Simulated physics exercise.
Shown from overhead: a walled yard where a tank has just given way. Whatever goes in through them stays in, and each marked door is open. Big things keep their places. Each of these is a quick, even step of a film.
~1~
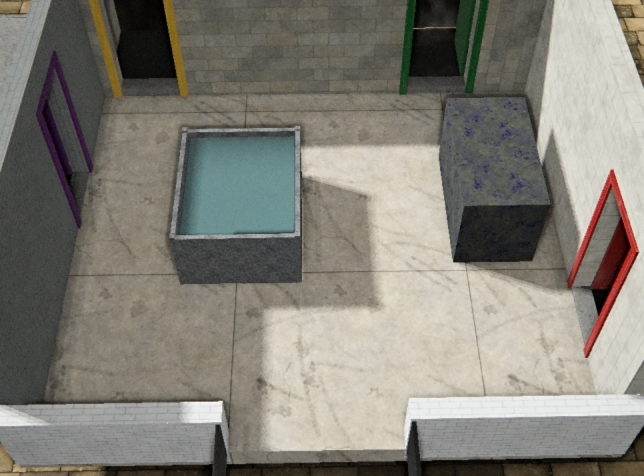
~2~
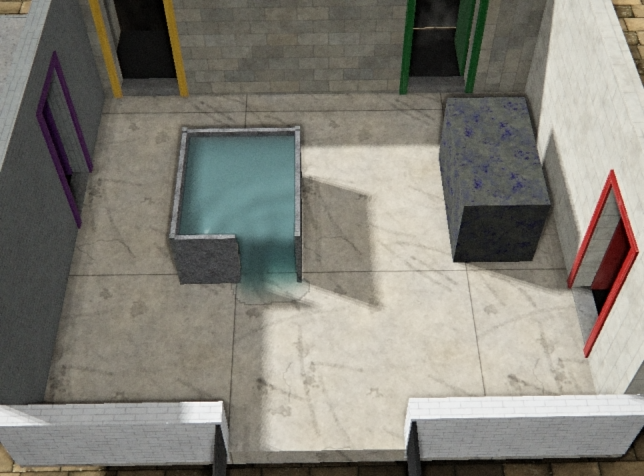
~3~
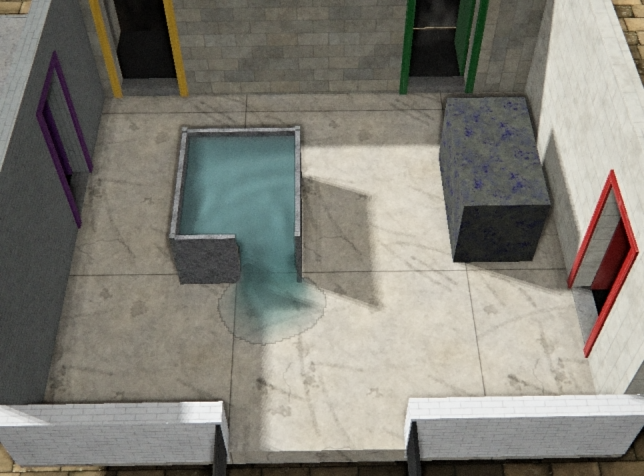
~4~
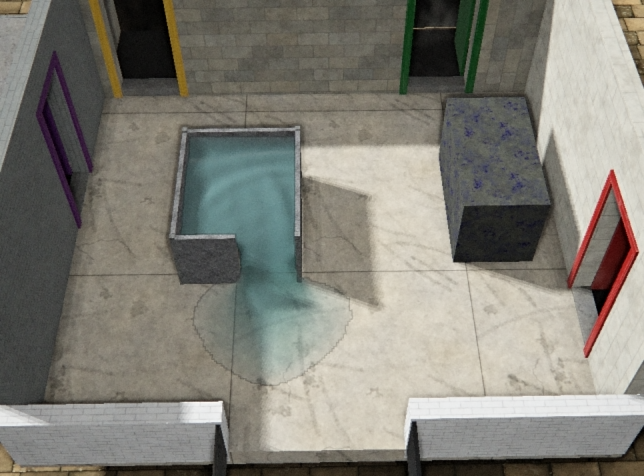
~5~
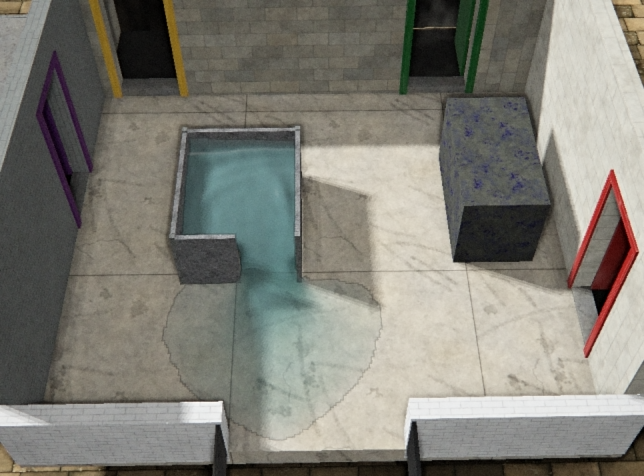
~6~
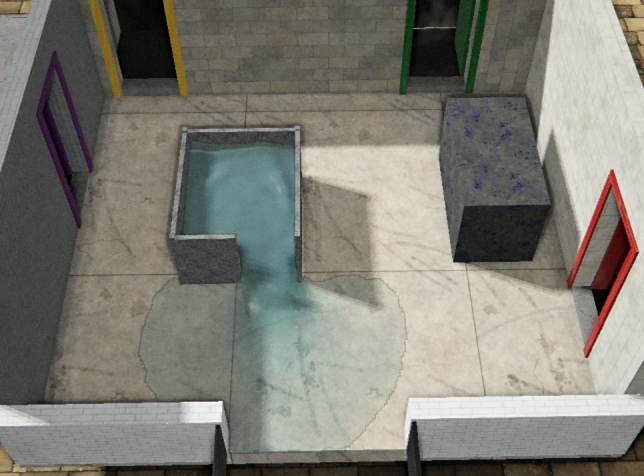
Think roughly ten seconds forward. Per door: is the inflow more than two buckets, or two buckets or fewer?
Result: The purple door will most likely keep inside the limit, the green door will most likely keep inside the limit, the red door will most likely keep inside the limit, the yellow door will most likely keep inside the limit.
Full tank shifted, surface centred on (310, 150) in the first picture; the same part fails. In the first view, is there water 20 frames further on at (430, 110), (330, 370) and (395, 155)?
Log: No flood; flood; no flood.
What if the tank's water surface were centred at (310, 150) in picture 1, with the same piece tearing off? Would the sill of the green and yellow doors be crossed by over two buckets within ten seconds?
Green stays within it, yellow stays within it.
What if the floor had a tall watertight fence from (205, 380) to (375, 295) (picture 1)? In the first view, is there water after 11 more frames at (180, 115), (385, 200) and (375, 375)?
Taking the points in the order given, they are high and dry, inundated and high and dry.
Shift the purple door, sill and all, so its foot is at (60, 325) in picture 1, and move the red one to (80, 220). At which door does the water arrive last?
Last: The green one.
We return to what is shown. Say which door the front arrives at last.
Result: The one in green.
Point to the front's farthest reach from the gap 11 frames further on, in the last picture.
The farthest wet spot is near (603, 426).
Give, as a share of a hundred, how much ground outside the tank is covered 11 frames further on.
I'd say close to 25 per cent.
A moment on, water covers 25 % of the floor; the purple door not reached, the green door not reached, the red door not reached, the yellow door not reached.
Next, water covers 25 % of the floor; the purple door not reached, the green door not reached, the red door not reached, the yellow door not reached.
Then, water covers 45 % of the floor; the purple door wet at the sill, nothing in, the green door not reached, the red door wet at the sill, nothing in, the yellow door not reached.
Later, water covers 65 % of the floor; the purple door wet at the sill, nothing in, the green door not reached, the red door wet at the sill, nothing in, the yellow door wet at the sill, nothing in.
In the end, water covers 85 % of the floor; the purple door wet at the sill, nothing in, the green door wet at the sill, nothing in, the red door wet at the sill, nothing in, the yellow door wet at the sill, nothing in.
